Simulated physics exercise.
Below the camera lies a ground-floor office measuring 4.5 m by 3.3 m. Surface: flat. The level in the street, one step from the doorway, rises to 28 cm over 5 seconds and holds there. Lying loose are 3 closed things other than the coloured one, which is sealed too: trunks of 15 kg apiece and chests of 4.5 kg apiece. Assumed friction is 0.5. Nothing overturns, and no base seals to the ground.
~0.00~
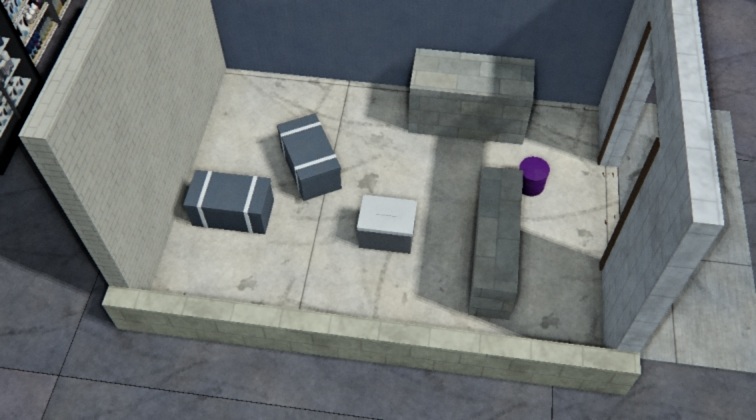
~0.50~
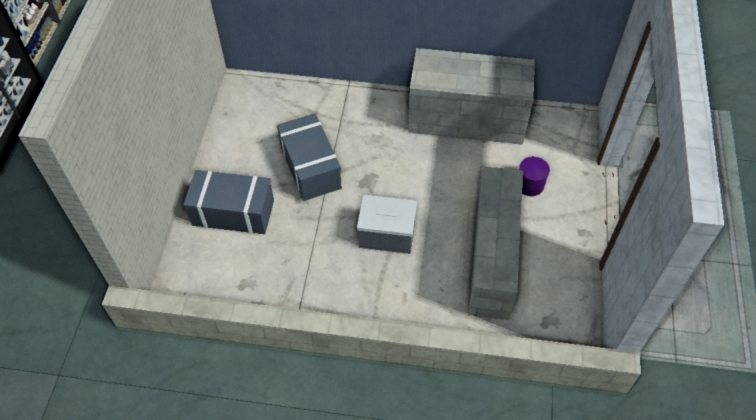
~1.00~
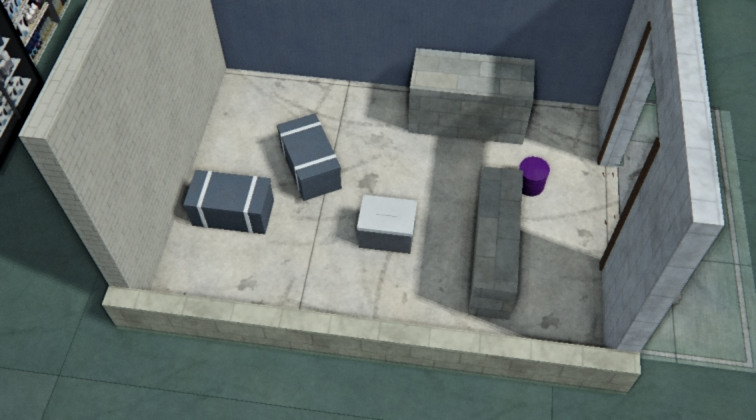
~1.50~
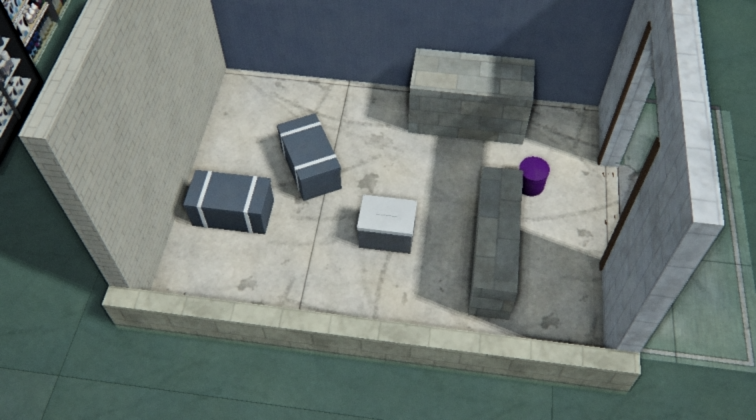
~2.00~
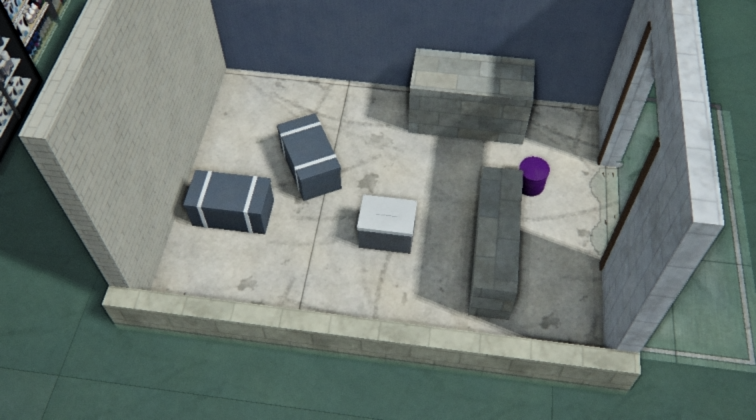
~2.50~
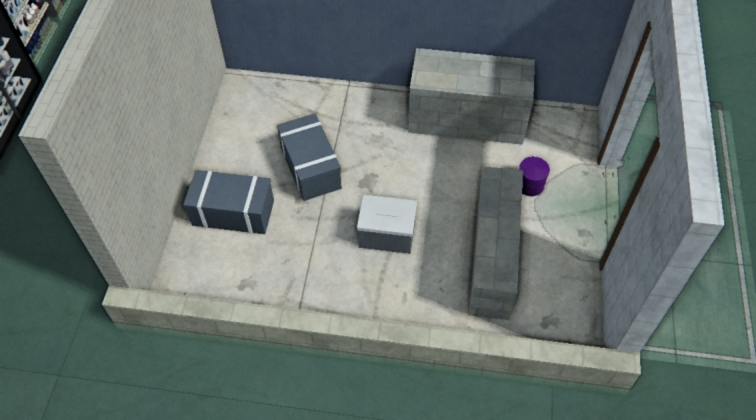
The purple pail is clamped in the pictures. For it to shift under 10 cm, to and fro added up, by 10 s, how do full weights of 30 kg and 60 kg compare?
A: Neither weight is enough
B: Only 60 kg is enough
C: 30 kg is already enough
Only 60 kg is enough.
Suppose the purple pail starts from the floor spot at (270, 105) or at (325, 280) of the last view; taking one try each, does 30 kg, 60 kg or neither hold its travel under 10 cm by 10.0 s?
Going in order: Both weights work, both weights work.
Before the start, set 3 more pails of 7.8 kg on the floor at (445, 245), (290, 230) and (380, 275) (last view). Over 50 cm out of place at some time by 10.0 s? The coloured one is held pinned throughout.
Note, in sequence: Not exceeded, not exceeded, not exceeded.
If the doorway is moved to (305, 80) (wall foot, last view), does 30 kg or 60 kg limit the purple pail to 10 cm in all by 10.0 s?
In that case the lighter option suffices.
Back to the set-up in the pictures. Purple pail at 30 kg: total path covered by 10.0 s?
Around 100 centimetres in total.
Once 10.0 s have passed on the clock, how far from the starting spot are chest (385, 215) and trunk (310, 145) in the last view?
They've ended up 60 cm and 80 cm away, in that order.
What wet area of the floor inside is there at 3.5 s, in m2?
The covered patch comes to about 2.0 m2.
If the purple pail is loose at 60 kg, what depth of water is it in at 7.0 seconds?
Close to 15 cm deep.
After 3.5 s the purple pail would be 0 cm from its start with 30 kg and 0 cm from its start with 60 kg; 7 cm of water round it then.
After 4.5 s the purple pail would be 0 cm from its start with 30 kg and 0 cm from its start with 60 kg; 11 cm of water round it then.
After 7.0 s the purple pail would be 40 cm from its start with 30 kg and 0 cm from its start with 60 kg; 15 cm of water round it then.
After 10.0 s the purple pail would be 95 cm from its start with 30 kg and 0 cm from its start with 60 kg; 16 cm of water round it then.
